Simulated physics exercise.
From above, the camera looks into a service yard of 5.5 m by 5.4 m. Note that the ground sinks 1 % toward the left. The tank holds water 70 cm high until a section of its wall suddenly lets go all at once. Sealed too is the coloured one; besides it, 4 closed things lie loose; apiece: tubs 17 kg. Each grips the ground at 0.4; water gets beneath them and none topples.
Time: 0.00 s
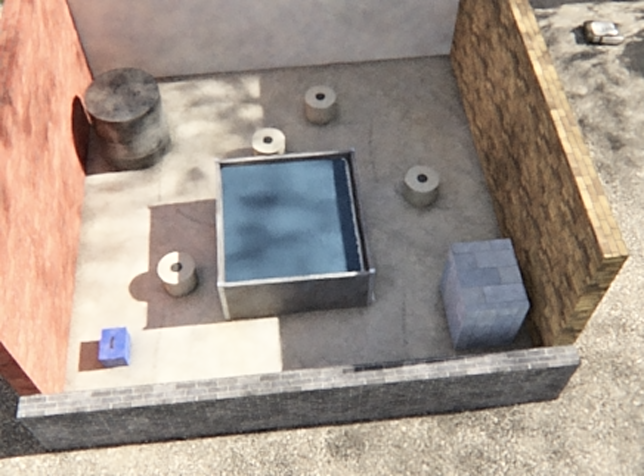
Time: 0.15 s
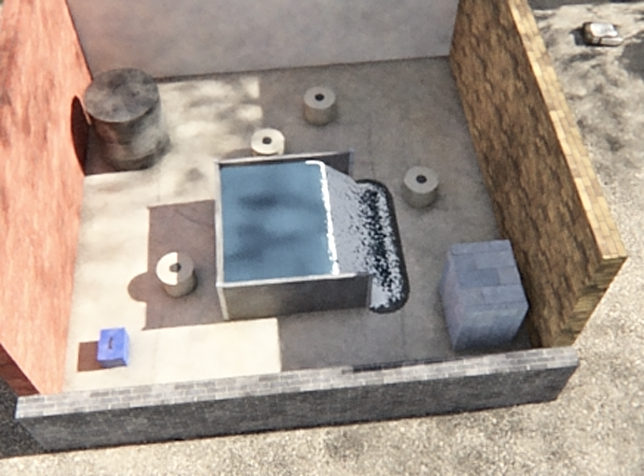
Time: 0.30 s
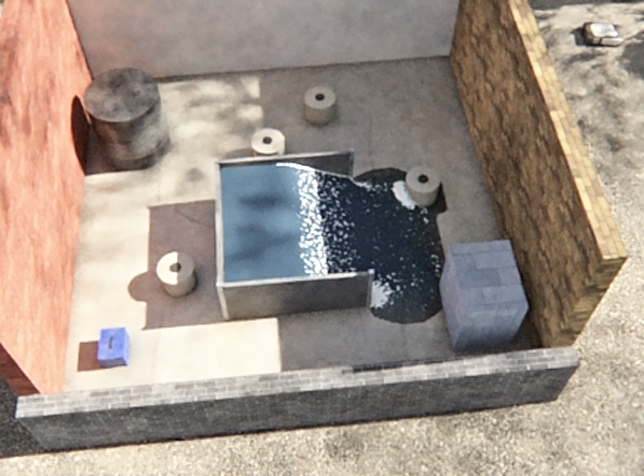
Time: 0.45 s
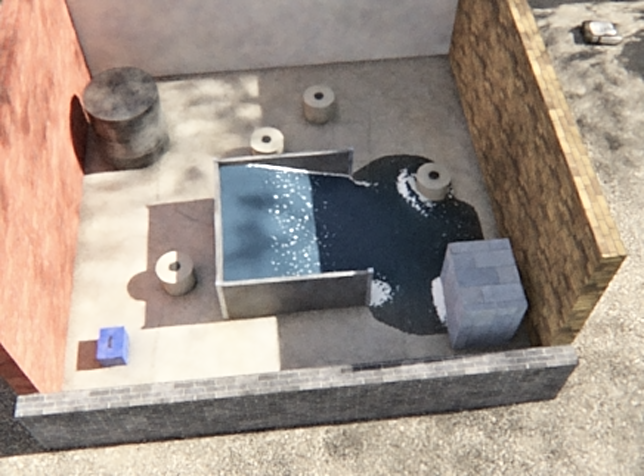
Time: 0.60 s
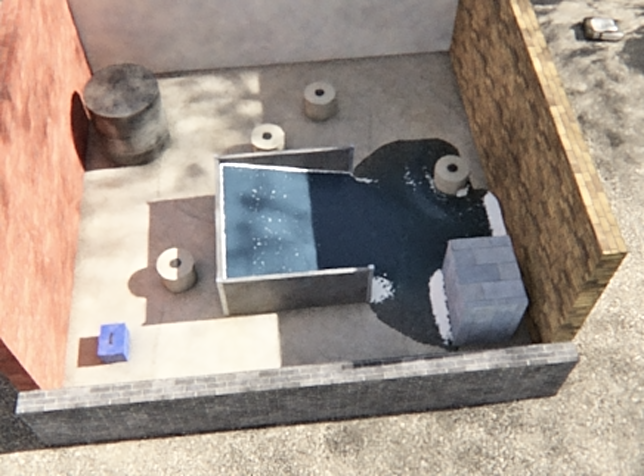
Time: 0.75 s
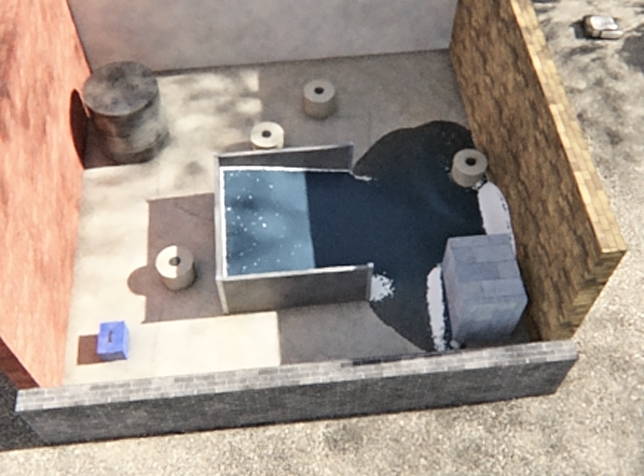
Water poured out of the open right side of a tank in a walled yard, spread across the ground around a gray block, and pushed one pale round drum toward the right wall.
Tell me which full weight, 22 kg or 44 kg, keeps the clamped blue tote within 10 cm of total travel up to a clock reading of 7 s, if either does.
The light setting fails; heavy succeeds.
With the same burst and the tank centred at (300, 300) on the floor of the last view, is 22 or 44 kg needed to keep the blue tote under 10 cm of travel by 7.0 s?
Then the lower weight is enough.
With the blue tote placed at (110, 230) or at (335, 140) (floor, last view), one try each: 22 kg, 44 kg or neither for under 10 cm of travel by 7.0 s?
At the first place the small mass does it, and at the second the small mass does it.
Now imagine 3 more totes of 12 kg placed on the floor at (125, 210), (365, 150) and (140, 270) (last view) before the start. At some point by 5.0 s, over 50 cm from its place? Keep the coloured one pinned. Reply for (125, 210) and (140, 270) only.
Within it, within it.
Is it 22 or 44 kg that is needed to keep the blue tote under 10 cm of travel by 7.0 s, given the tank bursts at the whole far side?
In that case the lighter mass suffices.
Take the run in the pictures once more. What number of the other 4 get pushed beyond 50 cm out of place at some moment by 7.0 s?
The answer here is 2.
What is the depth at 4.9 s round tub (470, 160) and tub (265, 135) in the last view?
Some 8 cm at the first, some 2 cm at the second.
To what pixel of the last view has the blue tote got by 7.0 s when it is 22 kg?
About (91, 239).
After 1.4 s the blue tote would be 0 cm from its start with 22 kg and 0 cm from its start with 44 kg; 0 cm of water round it then.
After 3.1 s the blue tote would be 0 cm from its start with 22 kg and 0 cm from its start with 44 kg; 1 cm of water round it then.
After 4.9 s the blue tote would be 75 cm from its start with 22 kg and 1 cm from its start with 44 kg; 9 cm of water round it then.
After 7.0 s the blue tote would be 146 cm from its start with 22 kg and 1 cm from its start with 44 kg; 8 cm of water round it then.
